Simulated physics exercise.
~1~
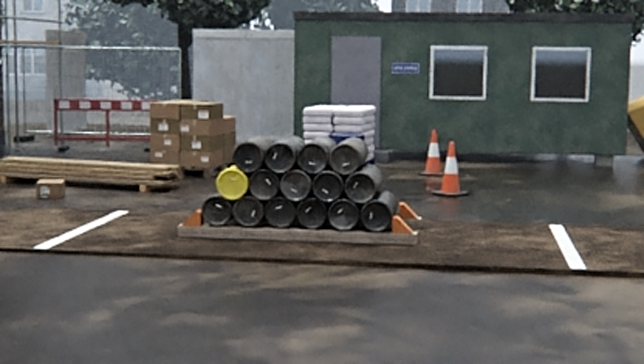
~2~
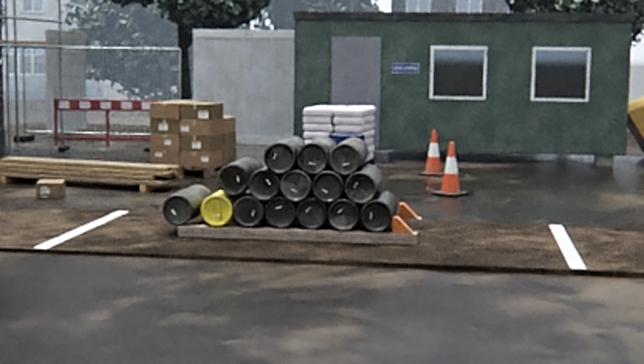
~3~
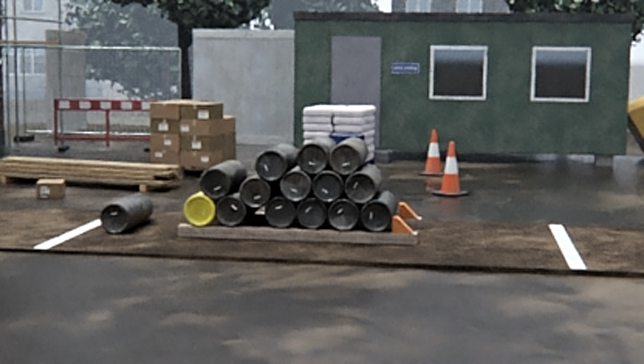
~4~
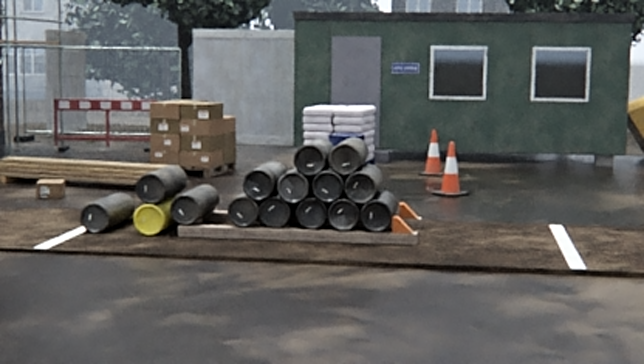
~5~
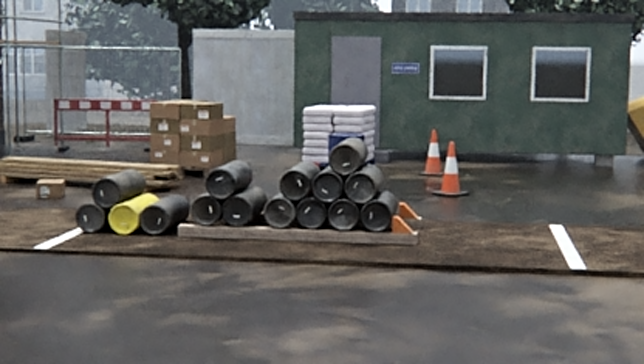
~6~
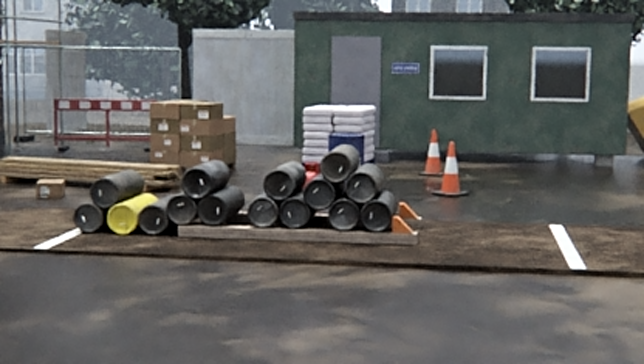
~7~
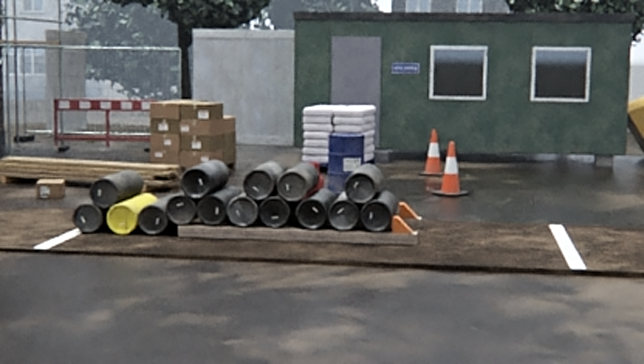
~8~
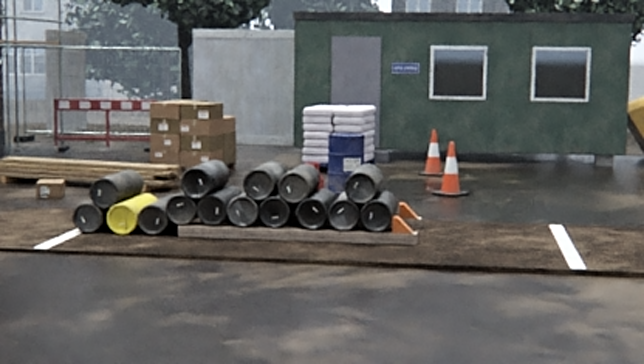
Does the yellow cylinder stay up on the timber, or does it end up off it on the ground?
It ends up off the timber, lying on the ground to the left among other cylinders, short of the white line.
